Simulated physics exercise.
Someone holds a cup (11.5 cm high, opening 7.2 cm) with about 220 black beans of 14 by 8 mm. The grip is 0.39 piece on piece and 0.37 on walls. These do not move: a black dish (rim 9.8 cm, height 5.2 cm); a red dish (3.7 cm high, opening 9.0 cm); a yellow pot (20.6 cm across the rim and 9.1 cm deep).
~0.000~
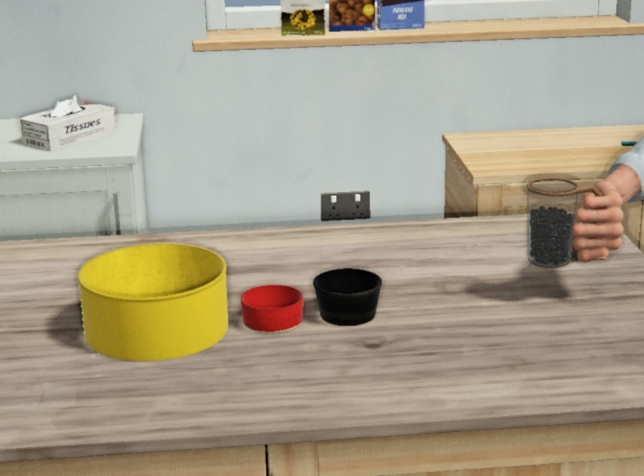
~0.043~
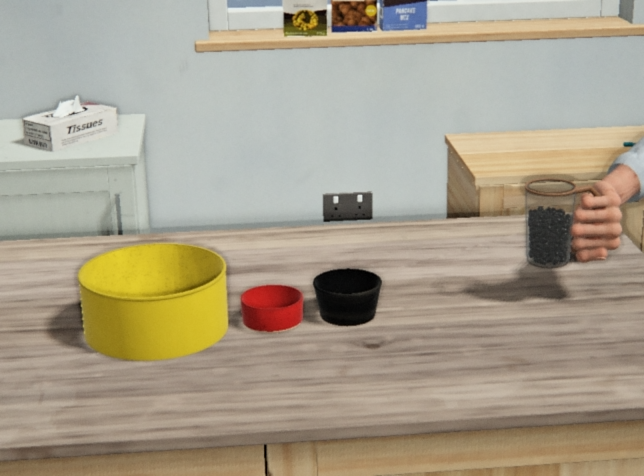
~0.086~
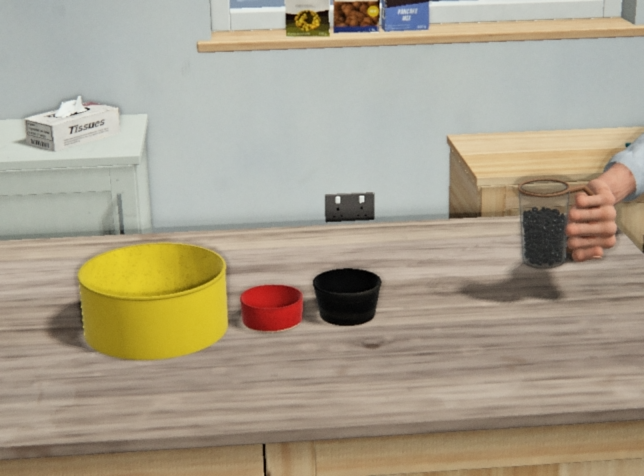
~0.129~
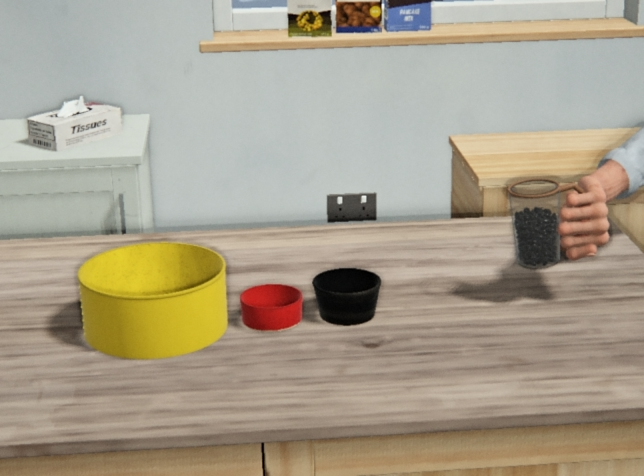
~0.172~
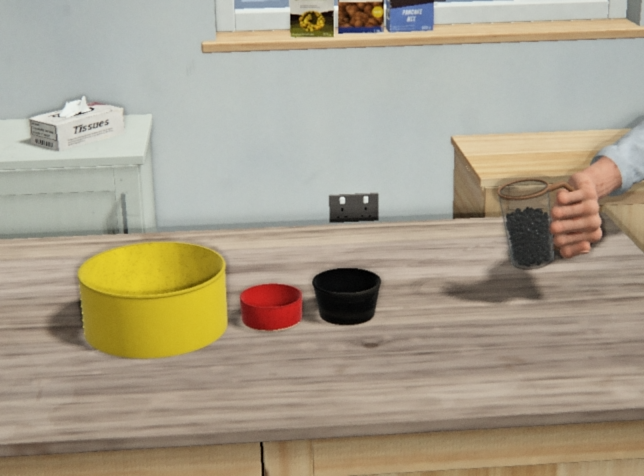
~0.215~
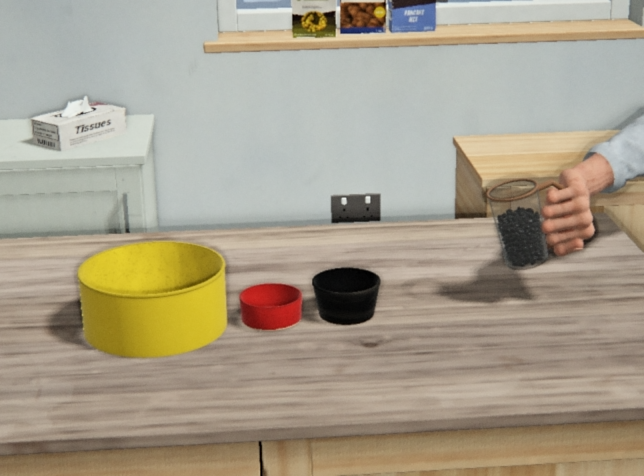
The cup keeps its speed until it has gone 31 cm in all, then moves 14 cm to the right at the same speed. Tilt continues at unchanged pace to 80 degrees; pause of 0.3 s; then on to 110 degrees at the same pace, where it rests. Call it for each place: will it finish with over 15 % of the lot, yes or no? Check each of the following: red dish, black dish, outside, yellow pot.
Red dish - no, black dish - no, outside - yes, yellow pot - no.
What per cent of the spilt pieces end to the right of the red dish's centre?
Spill share: Around 100 per cent.
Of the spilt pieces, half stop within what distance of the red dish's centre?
Roughly 18 cm from the centre.
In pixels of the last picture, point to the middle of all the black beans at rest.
Roughly (388, 309).
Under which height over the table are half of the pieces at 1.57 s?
Around 12 cm above the table.
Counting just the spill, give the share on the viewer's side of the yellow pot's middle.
I'd estimate close to 40 in a hundred.
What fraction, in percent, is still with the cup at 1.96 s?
Some 85 per cent is still held.
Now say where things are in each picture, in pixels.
The first picture shows cup at (552, 206); tilt 0 degrees; moved 0.0 cm; lip at (529, 188); top of the load at (535, 212); black dish at (347, 281); red dish at (272, 297); yellow pot at (153, 269).
The second picture shows cup at (550, 206); tilt 1 degrees; moved 0.3 cm; lip at (527, 189); top of the load at (534, 213).
The third picture shows cup at (544, 207); tilt 3 degrees; moved 1.0 cm; lip at (520, 190); top of the load at (541, 213).
The fourth picture shows cup at (535, 208); tilt 6 degrees; moved 2.2 cm; low side left; lip at (510, 192); top of the load at (533, 214).
The fifth picture shows cup at (526, 209); tilt 10 degrees; moved 3.4 cm; low side left; lip at (500, 194); top of the load at (524, 214).
The sixth picture shows cup at (516, 210); tilt 13 degrees; moved 4.6 cm; low side left; lip at (489, 197); top of the load at (529, 214); black dish at (346, 280); red dish at (271, 295); yellow pot at (152, 267). It turns about 85 degrees a second.
Then, at 0.74 s, tilt 59 degrees; cup 100 %; middle of all pieces near (431, 236).
After 1.17 s, tilt 80 degrees; cup 100 %; middle of all pieces near (352, 237).
After 1.57 s, tilt 95 degrees; black dish 5 %, cup 95 %, red dish 5 %; middle of all pieces near (403, 240).
After 1.96 s, tilt 110 degrees; black dish 5 %, outside 5 %, cup 85 %, red dish 5 %, in the air 5 %; middle of all pieces near (428, 246).
At rest (3.8 s), black dish 5 %, outside 95 %, cup 0 %, yellow pot 0 %, red dish 5 %.
